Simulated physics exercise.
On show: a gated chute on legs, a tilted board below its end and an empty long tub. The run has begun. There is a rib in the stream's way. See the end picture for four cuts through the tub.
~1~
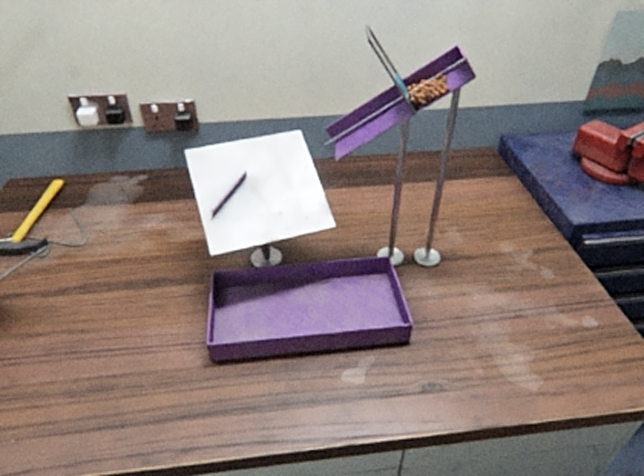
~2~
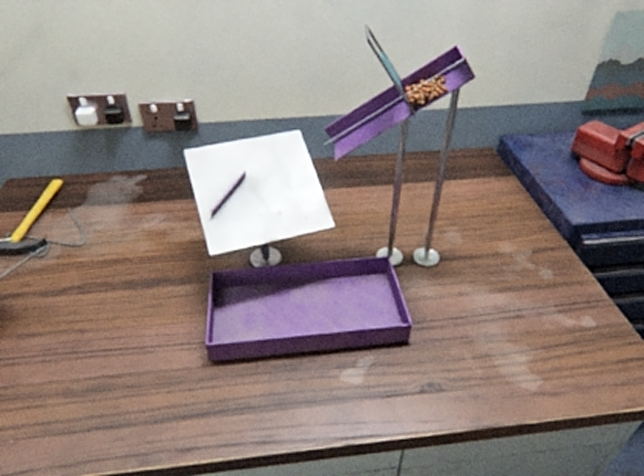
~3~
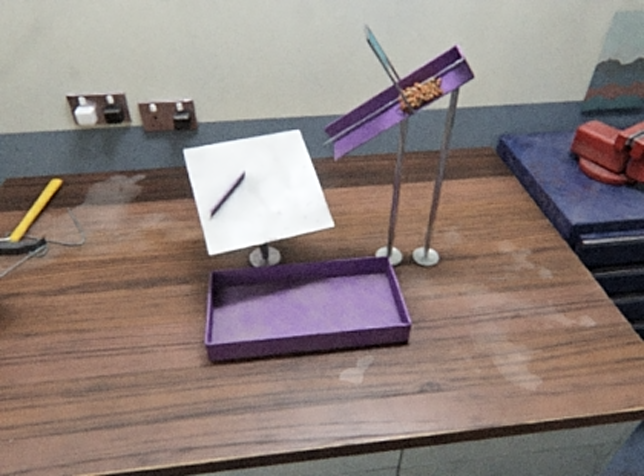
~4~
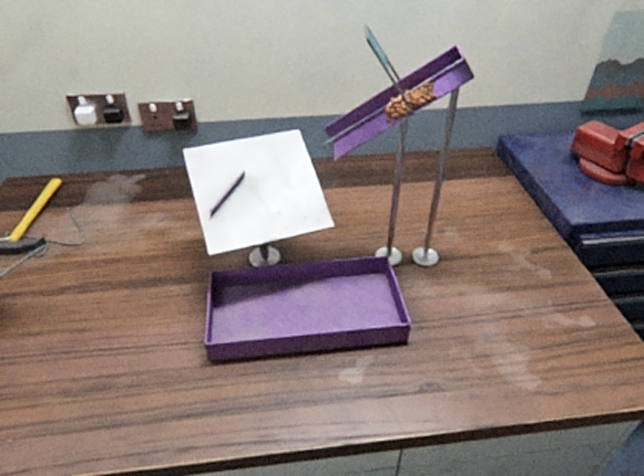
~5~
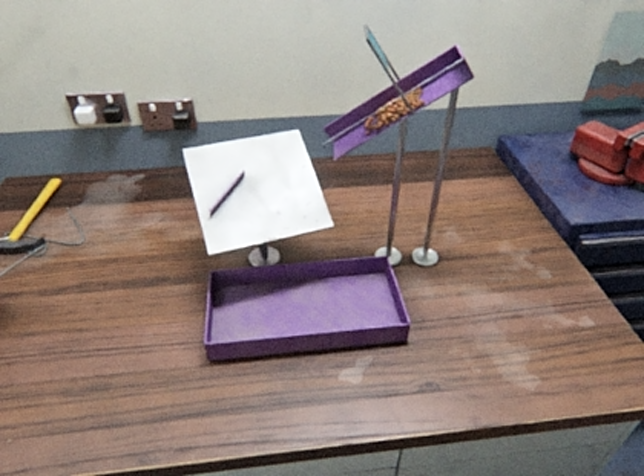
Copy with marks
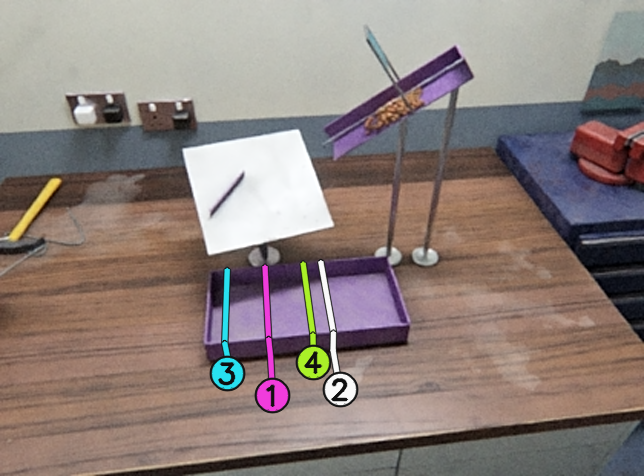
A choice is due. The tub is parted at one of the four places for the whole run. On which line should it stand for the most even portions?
1 is best.
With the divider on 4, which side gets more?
More lands on the left.
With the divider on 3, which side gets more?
The right side.
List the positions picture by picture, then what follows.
Load behind the gate at (422, 91), cereal balls; lip of the chute at (336, 152), sloping gently, in the first picture.
Middle of the board at (258, 188), tilted gently; middle of its low edge at (275, 240); of its high edge at (244, 140), in the second picture.
Front corners of the tub at (206, 344) and (411, 324), empty; front of the load at (402, 108), in the third picture.
Middle of the load at (408, 100); its front at (388, 121), about a quarter of the way to the lip; rib from (244, 170) to (210, 211), in the fourth picture.
Middle of the load at (395, 108); its front at (368, 133), about half of the way to the lip, in the fifth picture.
On the marked copy, line 1 crosses the front rim at (268, 337); line 2 crosses the front rim at (333, 331); line 3 crosses the front rim at (224, 342); line 4 crosses the front rim at (312, 333).
With 1, of what is caught, about half on the left of the divider, about half on the right.
With 2, of what is caught, nearly all on the left of the divider, a small part on the right.
With 3, of what is caught, a small part on the left of the divider, most on the right.
With 4, of what is caught, most on the left of the divider, a small part on the right.
